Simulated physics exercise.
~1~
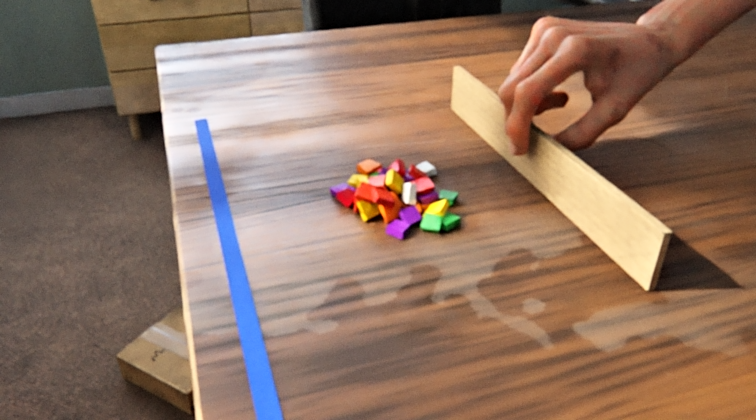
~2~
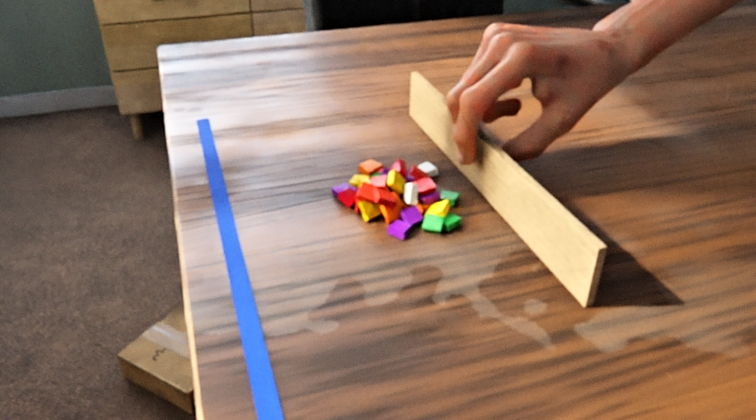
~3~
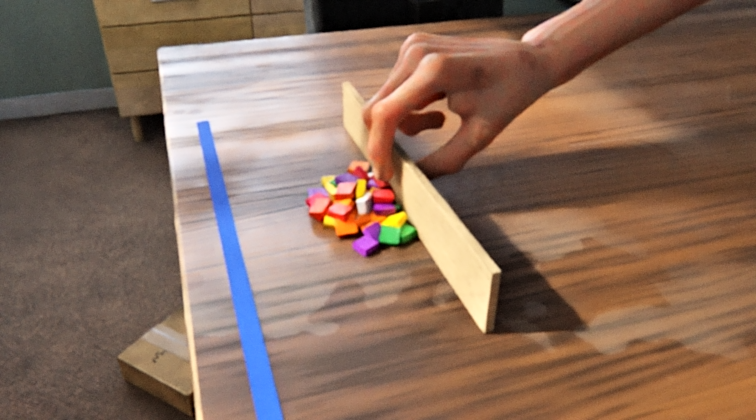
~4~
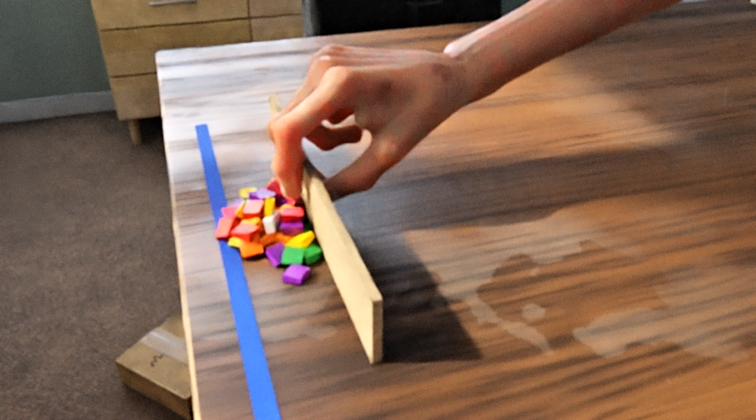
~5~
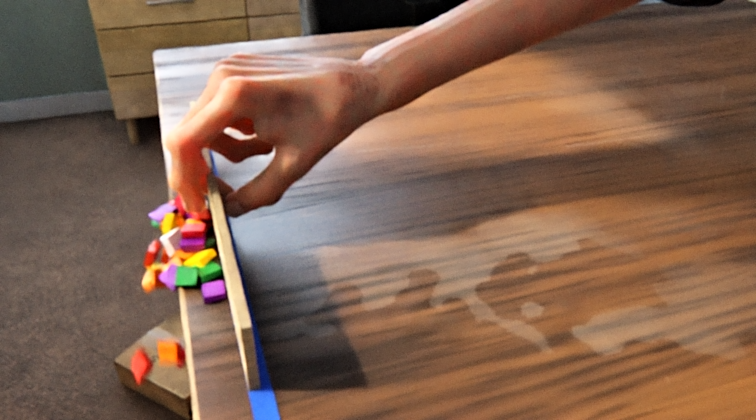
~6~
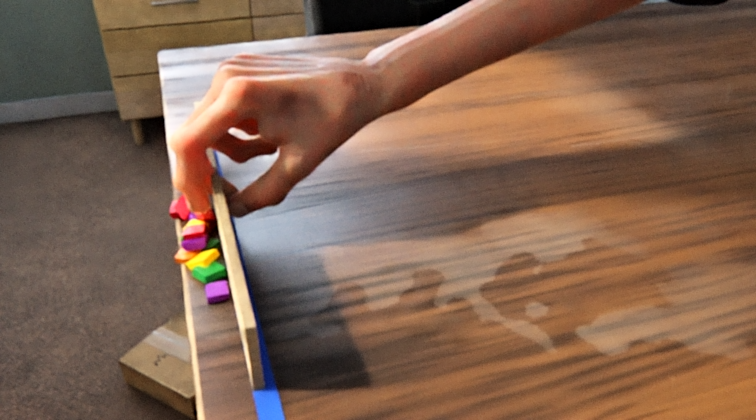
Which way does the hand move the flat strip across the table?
The hand moves the flat strip to the left, towards the blue tape.
